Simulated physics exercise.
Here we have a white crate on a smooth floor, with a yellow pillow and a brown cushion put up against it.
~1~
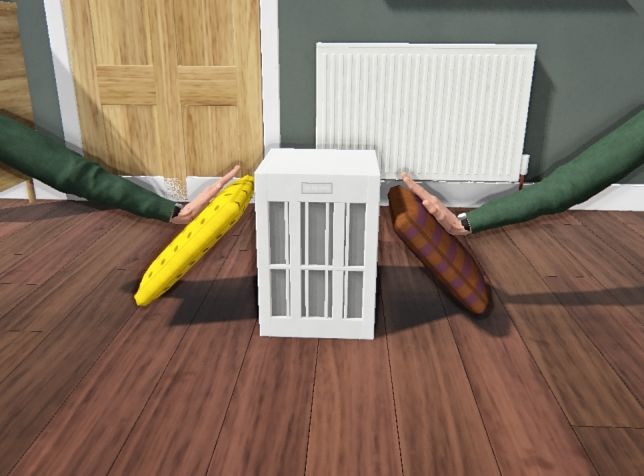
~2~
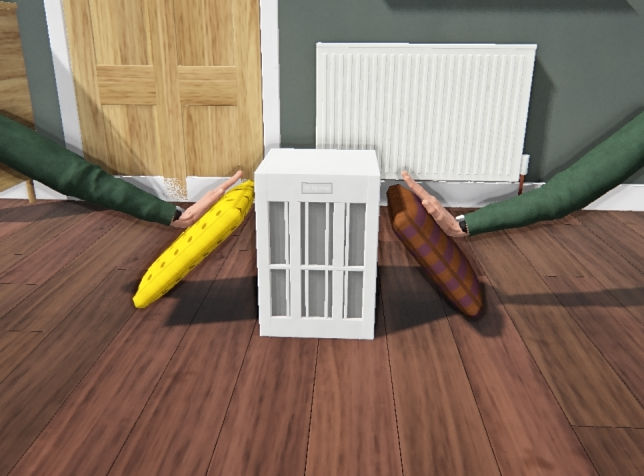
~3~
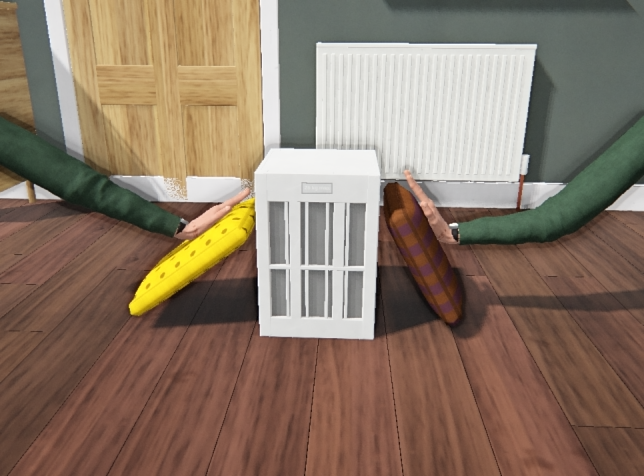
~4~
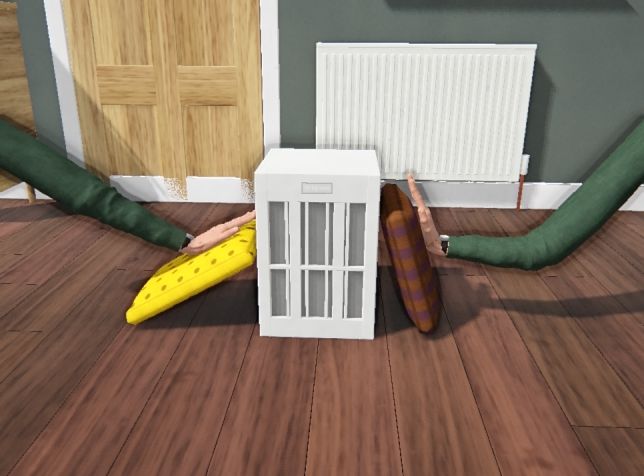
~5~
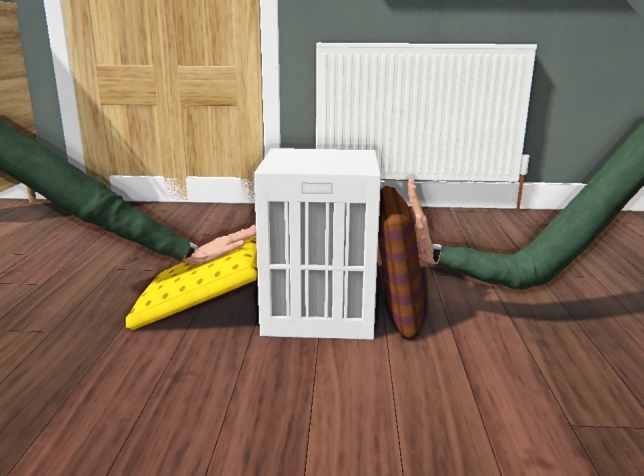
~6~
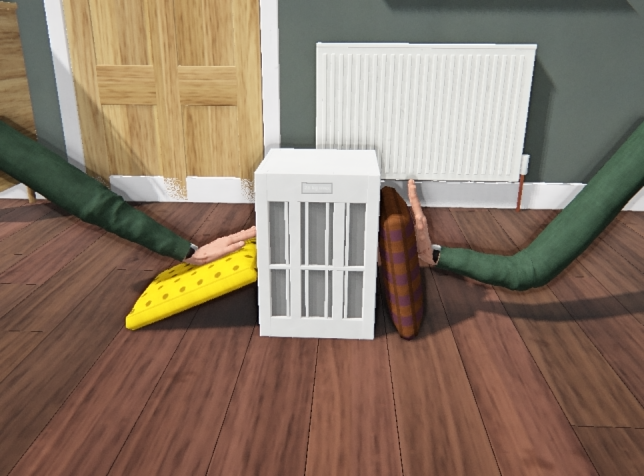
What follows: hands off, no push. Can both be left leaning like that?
Outcome: The yellow pillow slips and lies down; the brown cushion holds its lean.
Then, 0.28 s on from there, pillow flat on the floor near (199, 292); cushion propped as before near (397, 260).
Then, 0.54 s on from there, pillow flat on the floor near (200, 297); cushion propped as before near (397, 260).
In the end, pillow flat on the floor near (199, 297); cushion propped as before near (397, 260). The yellow pillow slumps to the floor and the brown cushion remains propped up.
